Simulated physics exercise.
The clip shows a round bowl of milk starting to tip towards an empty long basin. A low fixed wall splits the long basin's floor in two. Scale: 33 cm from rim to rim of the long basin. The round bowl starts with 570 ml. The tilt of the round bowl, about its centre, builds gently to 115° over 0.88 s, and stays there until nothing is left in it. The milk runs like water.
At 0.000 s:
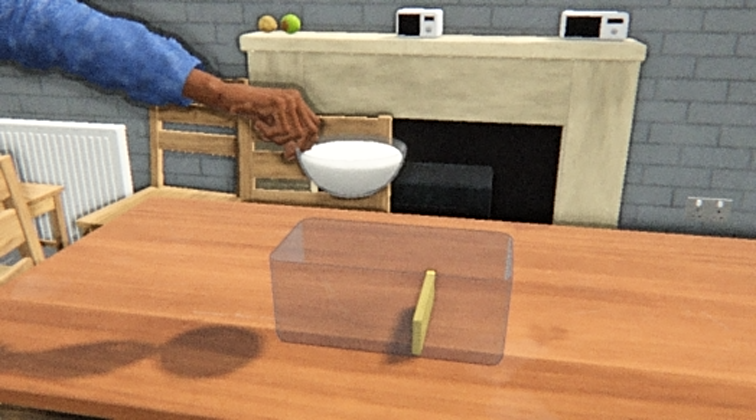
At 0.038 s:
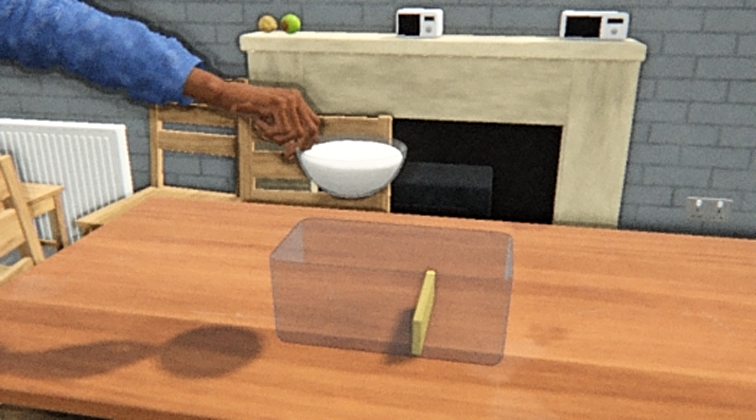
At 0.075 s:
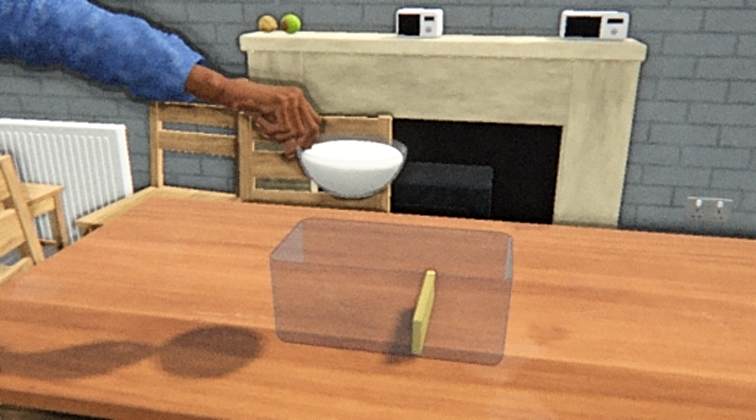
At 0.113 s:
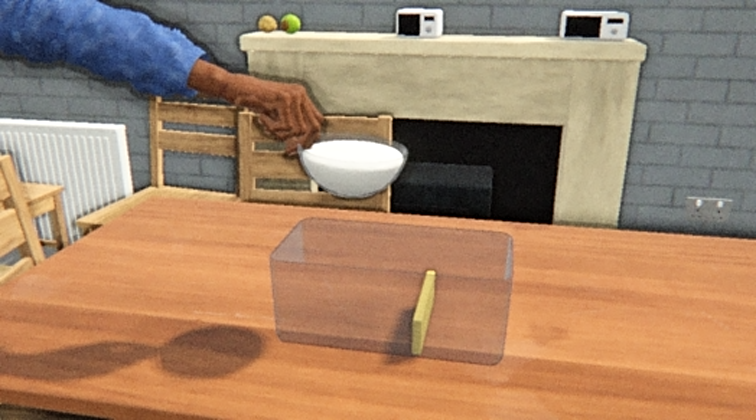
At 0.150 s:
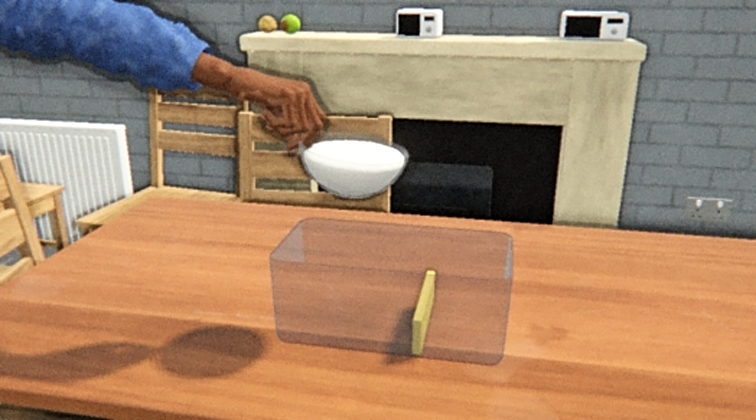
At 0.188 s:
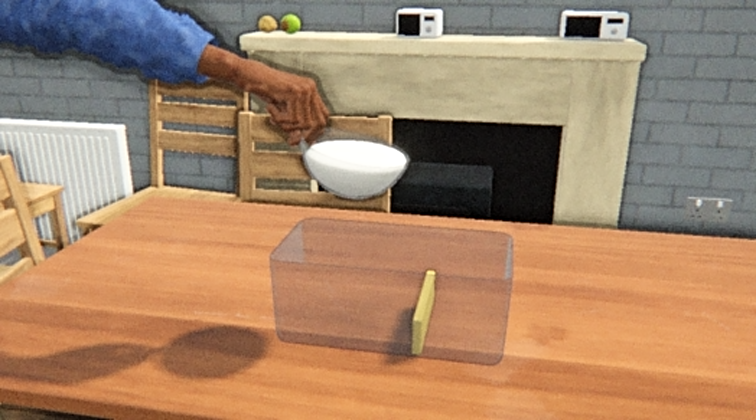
Above a wooden table, a hand slowly tilts a bowl of milk to the right.
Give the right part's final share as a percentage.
The far part has some 68 per cent.
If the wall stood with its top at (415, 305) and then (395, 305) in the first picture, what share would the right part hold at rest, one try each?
In turn about 75 and 85 per cent.
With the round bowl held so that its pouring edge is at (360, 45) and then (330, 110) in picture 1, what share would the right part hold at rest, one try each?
First 35, then 5 per cent.
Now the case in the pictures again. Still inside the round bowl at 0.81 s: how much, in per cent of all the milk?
About 0 per cent.
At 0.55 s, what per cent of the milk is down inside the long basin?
About 40 per cent.
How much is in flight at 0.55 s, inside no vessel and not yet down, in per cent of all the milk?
About 38 per cent.
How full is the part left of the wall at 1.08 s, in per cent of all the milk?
About 32 per cent.
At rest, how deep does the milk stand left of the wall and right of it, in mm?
Left about 6 mm, right about 22 mm.
Then, 0.55 s in, the tilt is 79° and 22 per cent is still to pour, 3 is left of the wall and 37 right of it.
Then, 0.81 s in, the tilt is 113° and 0 per cent is still to pour, 31 is left of the wall and 68 right of it.
Then, 1.08 s in, the tilt is 115° and 0 per cent is still to pour, 31 is left of the wall and 68 right of it.
Then, 1.38 s in, the tilt is 115° and 0 per cent is still to pour, 31 is left of the wall and 68 right of it.
Finally, 31 per cent lies left of the wall, 68 right of it and 1 outside.
